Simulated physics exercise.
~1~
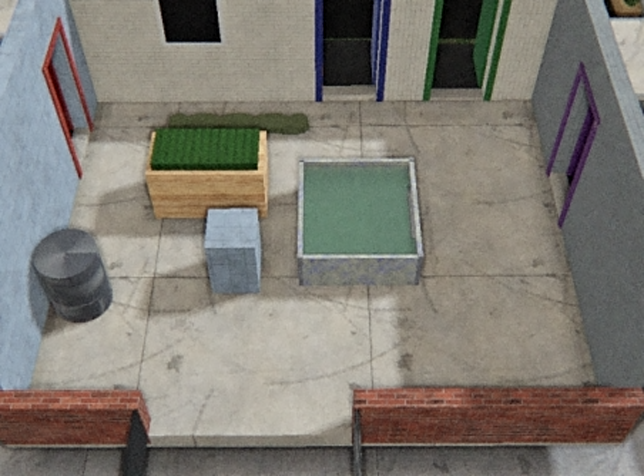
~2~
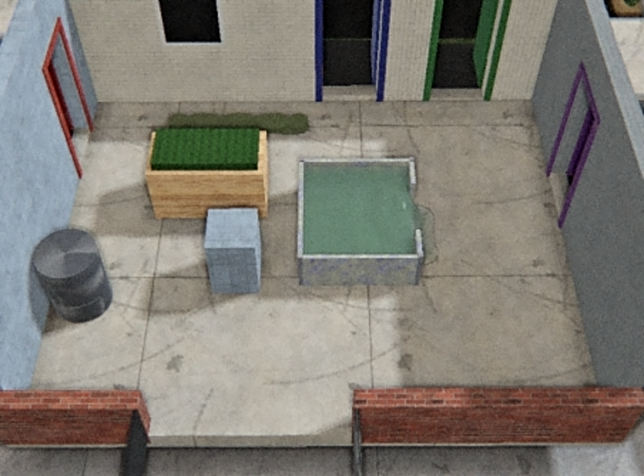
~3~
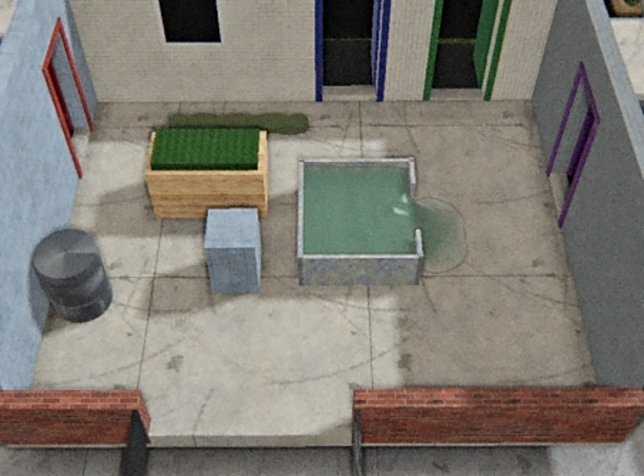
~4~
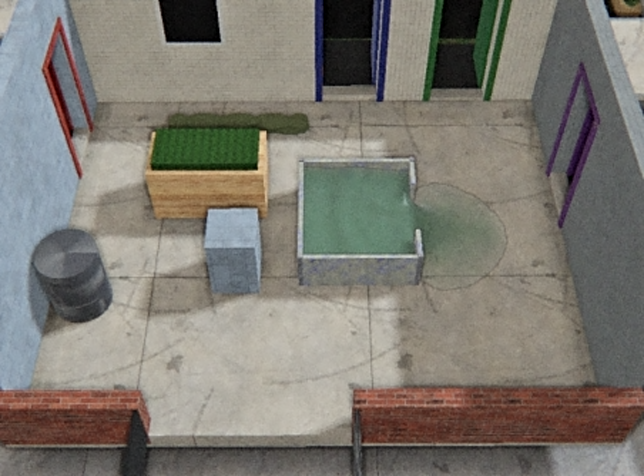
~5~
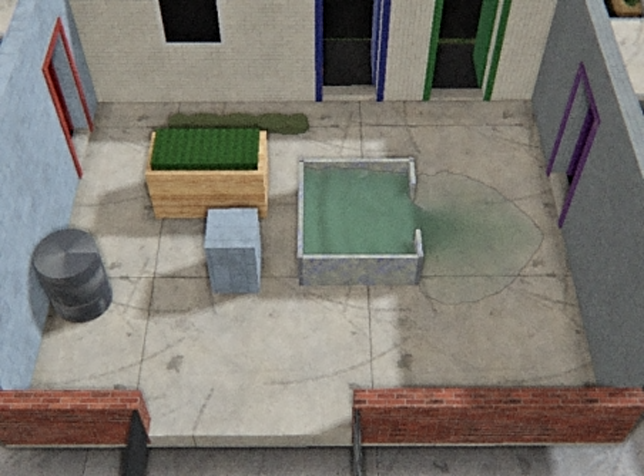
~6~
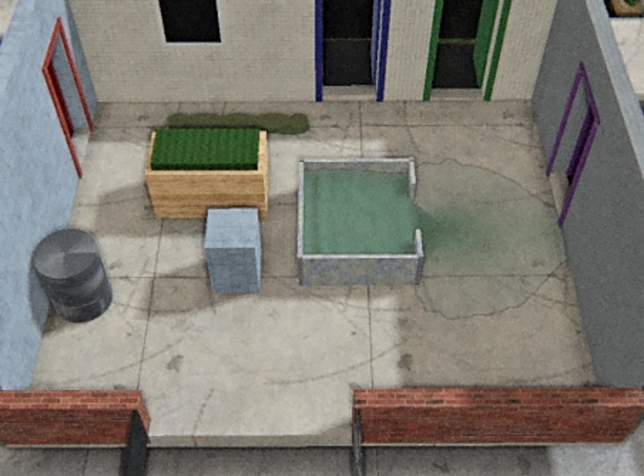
Greenish water pouring from a gap in the right side of an open tank and spreading across a walled yard's concrete floor.
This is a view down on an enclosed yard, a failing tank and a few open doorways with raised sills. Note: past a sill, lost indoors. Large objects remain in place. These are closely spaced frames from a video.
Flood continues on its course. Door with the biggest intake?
Purple.
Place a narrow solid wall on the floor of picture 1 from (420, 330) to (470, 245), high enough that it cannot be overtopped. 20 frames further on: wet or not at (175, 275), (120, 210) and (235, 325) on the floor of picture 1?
Going through them in order, I get high and dry, high and dry and inundated.
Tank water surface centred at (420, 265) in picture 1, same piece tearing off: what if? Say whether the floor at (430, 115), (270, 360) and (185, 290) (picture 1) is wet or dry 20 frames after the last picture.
Point by point, the spots are hit, hit and not hit.
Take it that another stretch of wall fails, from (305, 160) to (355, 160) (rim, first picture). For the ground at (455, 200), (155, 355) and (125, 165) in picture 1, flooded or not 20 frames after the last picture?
Going through them one by one, I'd call them spared, spared and sodden.
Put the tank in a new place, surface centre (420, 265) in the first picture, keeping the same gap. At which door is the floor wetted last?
The red-painted one comes last.
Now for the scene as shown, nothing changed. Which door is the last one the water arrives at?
Answer: The red-painted one.
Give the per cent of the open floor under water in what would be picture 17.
I make it 20 per cent.
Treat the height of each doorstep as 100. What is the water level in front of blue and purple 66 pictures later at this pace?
Near 20 per cent and 40 per cent, respectively.
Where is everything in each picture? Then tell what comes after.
In the first frame, the open tank at (358, 210) is whole and still.
In the second frame, the front is at (423, 261), out from the gap at (411, 225).
In the third frame, water pours out at (411, 227) and has run to (457, 260).
In the fourth frame, water pours out at (411, 227) and has run to (500, 243).
In the fifth frame, the front is at (536, 237), out from the gap at (411, 226).
In the sixth frame, the front is at (565, 253), out from the gap at (411, 226).
A moment on, water covers 20 % of the floor; blue door not reached, red door not reached, green door not reached, purple door some in.
Next, water covers 20 % of the floor; blue door not reached, red door not reached, green door not reached, purple door a lot in.
Then, water covers 30 % of the floor; blue door wet at the sill, nothing in, red door not reached, green door a trickle in, purple door a lot in.
Later, water covers 65 % of the floor; blue door wet at the sill, nothing in, red door not reached, green door some in, purple door a lot in.
In the end, water covers 90 % of the floor; blue door wet at the sill, nothing in, red door wet at the sill, nothing in, green door some in, purple door a lot in; the purple door has let in the most.
